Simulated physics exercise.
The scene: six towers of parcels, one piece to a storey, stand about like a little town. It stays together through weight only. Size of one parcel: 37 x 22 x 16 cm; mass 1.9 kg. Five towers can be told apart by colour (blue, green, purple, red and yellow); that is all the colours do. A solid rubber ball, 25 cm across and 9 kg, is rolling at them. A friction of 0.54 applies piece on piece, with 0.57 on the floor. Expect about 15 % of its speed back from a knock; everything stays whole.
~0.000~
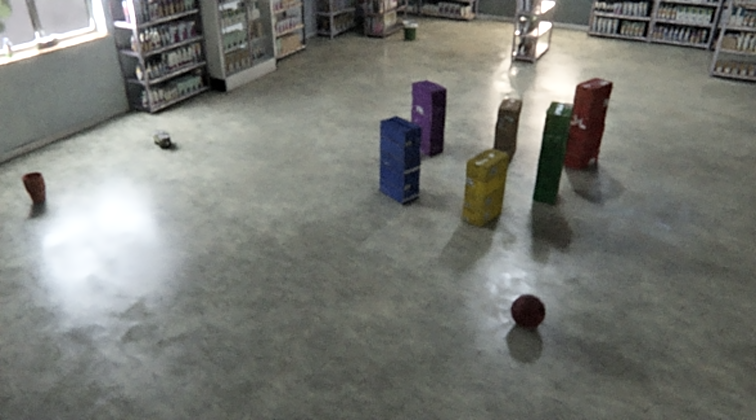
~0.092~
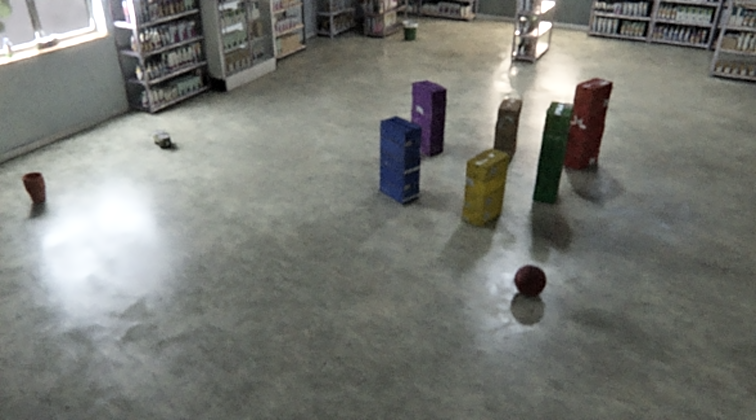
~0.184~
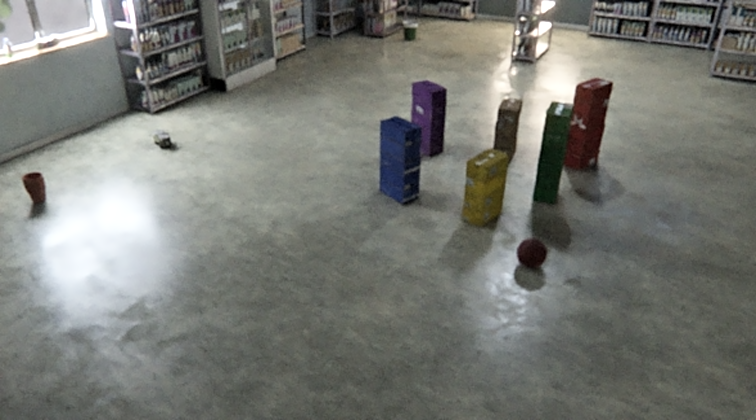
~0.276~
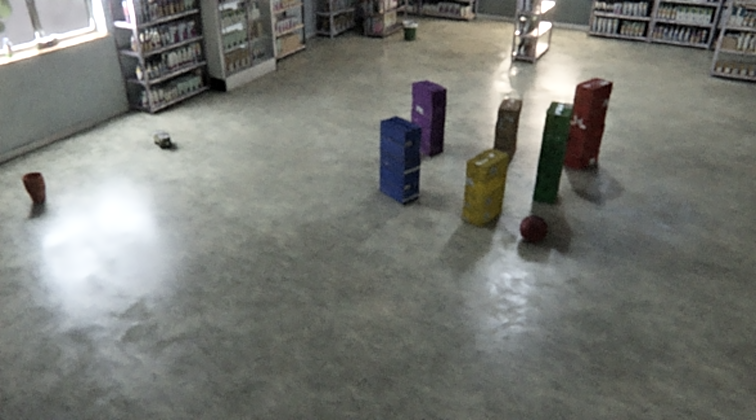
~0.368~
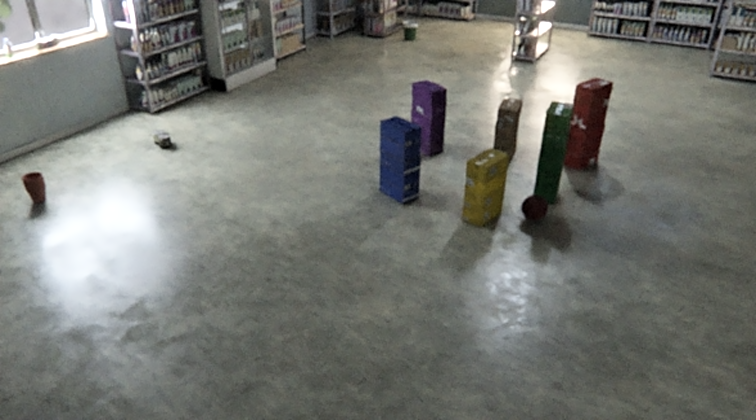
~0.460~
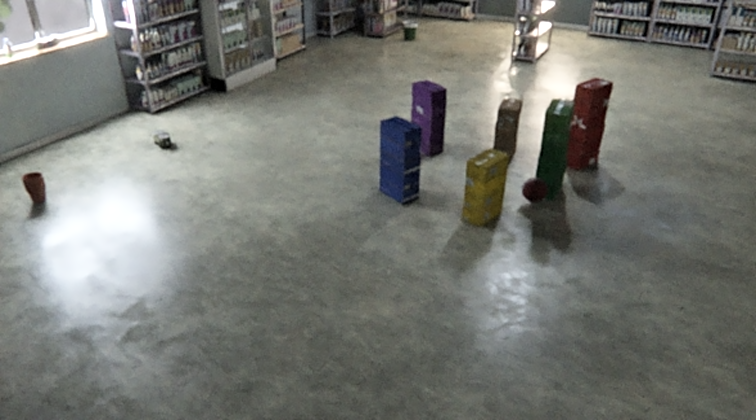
A dark red ball rolls away from the viewer across the grey floor of a large room lined with stocked shelves, seen from above by a still camera. Six upright box stacks stand right of centre, blue, purple, yellow, brown, green and red, with a small reddish pot far left. The ball passes right of the yellow stack and knocks the green one, which tilts slightly.
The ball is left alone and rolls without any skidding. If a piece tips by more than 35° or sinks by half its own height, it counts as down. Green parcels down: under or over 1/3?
Over.
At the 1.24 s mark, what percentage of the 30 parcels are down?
15 per cent by then.
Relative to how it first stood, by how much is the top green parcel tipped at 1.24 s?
Angle at that time, about 150 degrees.
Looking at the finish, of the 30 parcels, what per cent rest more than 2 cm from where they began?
35 in a hundred end up shifted.
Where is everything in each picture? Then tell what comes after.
In the first picture (places mark the middle of the side facing us), ball (528, 312) 1.83 m from contact, 4.3 m/s; top green parcel (556, 122); top red parcel (583, 94); nothing disturbed.
The second picture shows ball (530, 280) 1.44 m from contact, 4.3 m/s; top green parcel (556, 122).
The third picture shows ball (532, 253) 1.05 m from contact, 4.3 m/s; top green parcel (556, 122).
The fourth picture shows ball (533, 229) 66 cm from contact, 4.3 m/s; top green parcel (556, 122).
The fifth picture shows ball (535, 208) 26 cm from contact, 4.3 m/s; top green parcel (556, 122).
The sixth picture shows ball (535, 190) after contact, 2.1 m/s; top green parcel (555, 122) leaning 4°; top red parcel (583, 94); steepest lean 4°, the parcel at (553, 137); 6 disturbed, none down.
After 0.56 s, ball still moving; none of the 6 green parcels down (0 of 30 in all colours); top green parcel leaning 15°.
After 0.70 s, ball still moving; 4 of the 6 green parcels down (4 of 30 in all colours); top green parcel leaning 42°, 13 cm lower.
After 0.96 s, ball still moving; 4 of the 6 green parcels down (4 of 30 in all colours); top green parcel on its side.
After 1.24 s, ball still moving; 4 of the 6 green parcels down (4 of 30 in all colours); top green parcel upside down.
At rest (2.1 s), ball rolling away; 4 of the 6 green parcels down (4 of 30 in all colours); top green parcel upside down; top red parcel unmoved. That is 67 per cent. As the last picture would show them, middles, top green parcel near (524, 227), top red parcel near (594, 90).
